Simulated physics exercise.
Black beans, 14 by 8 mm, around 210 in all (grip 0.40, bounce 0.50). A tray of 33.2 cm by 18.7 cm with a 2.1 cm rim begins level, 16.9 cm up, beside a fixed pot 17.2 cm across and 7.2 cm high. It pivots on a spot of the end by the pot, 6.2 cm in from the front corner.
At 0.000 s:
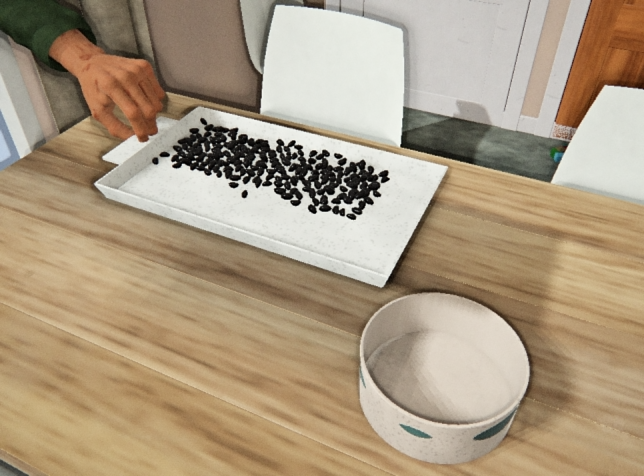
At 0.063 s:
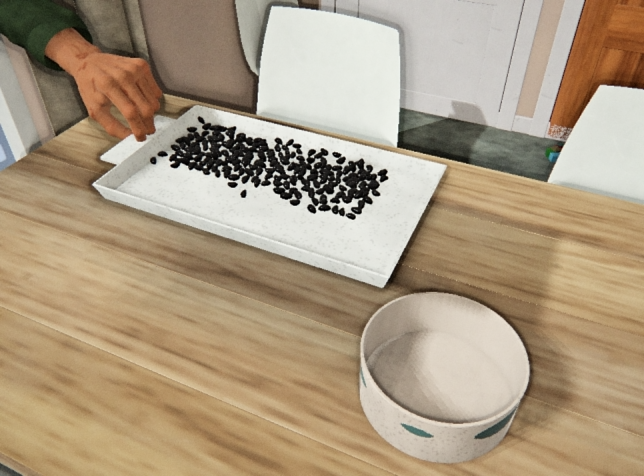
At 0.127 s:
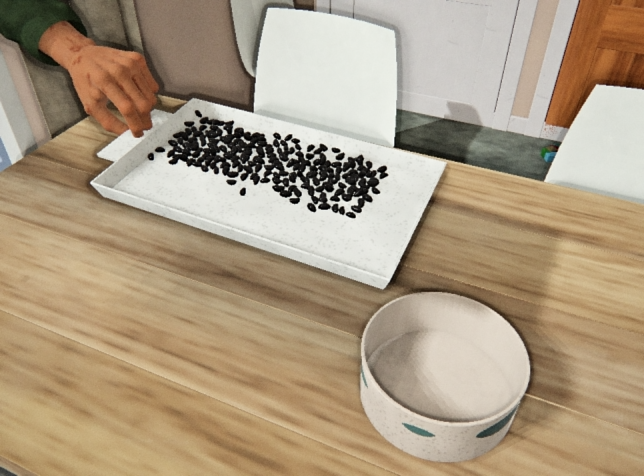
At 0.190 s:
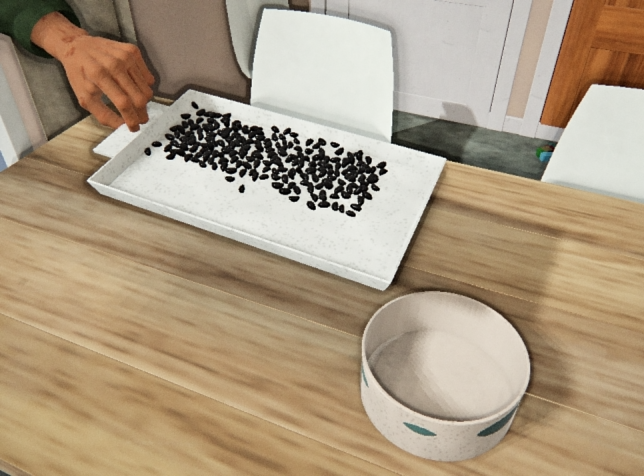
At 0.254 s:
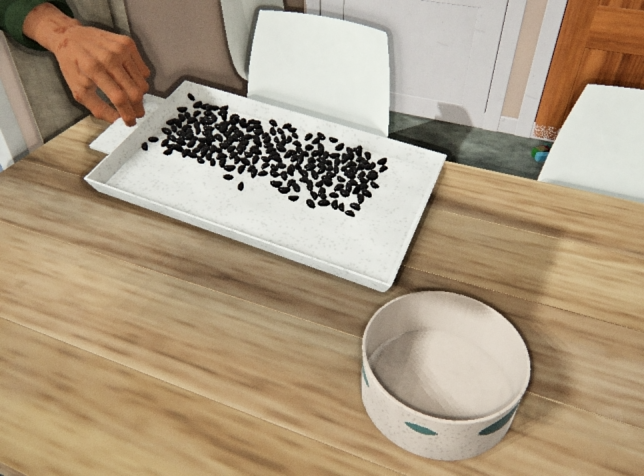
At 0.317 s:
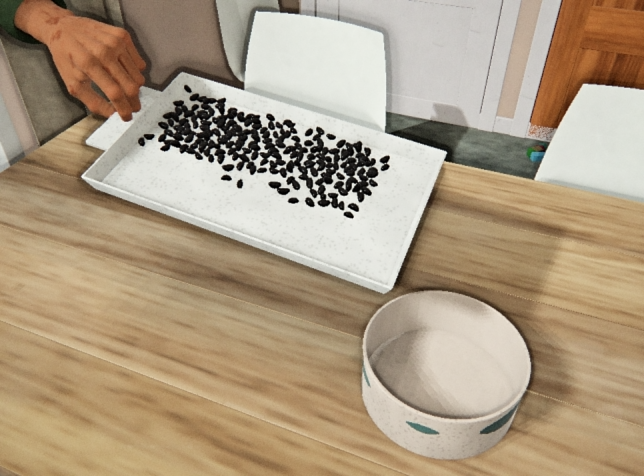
A hand slightly raises the far left end of a white tray of black beans.
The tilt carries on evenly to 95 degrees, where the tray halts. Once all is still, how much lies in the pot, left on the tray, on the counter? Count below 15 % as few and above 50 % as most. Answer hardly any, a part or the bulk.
Pot a part, tray hardly any, counter the bulk.
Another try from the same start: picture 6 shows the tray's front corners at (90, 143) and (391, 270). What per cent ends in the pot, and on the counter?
Pot 30, counter 70.
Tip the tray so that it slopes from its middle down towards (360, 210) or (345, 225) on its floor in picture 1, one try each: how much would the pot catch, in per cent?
Some 35 and 90 per cent.
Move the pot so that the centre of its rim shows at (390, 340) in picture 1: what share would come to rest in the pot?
Some 80 per cent.
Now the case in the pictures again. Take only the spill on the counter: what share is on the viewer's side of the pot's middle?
Some 90 per cent.
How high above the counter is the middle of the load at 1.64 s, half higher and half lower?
Some 16 cm.
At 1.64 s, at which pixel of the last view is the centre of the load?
Around (335, 274).
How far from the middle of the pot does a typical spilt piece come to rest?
Roughly 14 cm.
After 1.11 s, tilt 51 degrees; the tray holds 95 %, the pot 0 %.
After 1.64 s, tilt 76 degrees; the tray holds 80 %, the pot 5 %.
After 2.23 s, tilt 95 degrees; the tray holds 0 %, the pot 40 %.
At rest (2.9 s), pot 40 %, tray 0 %, counter 60 %.
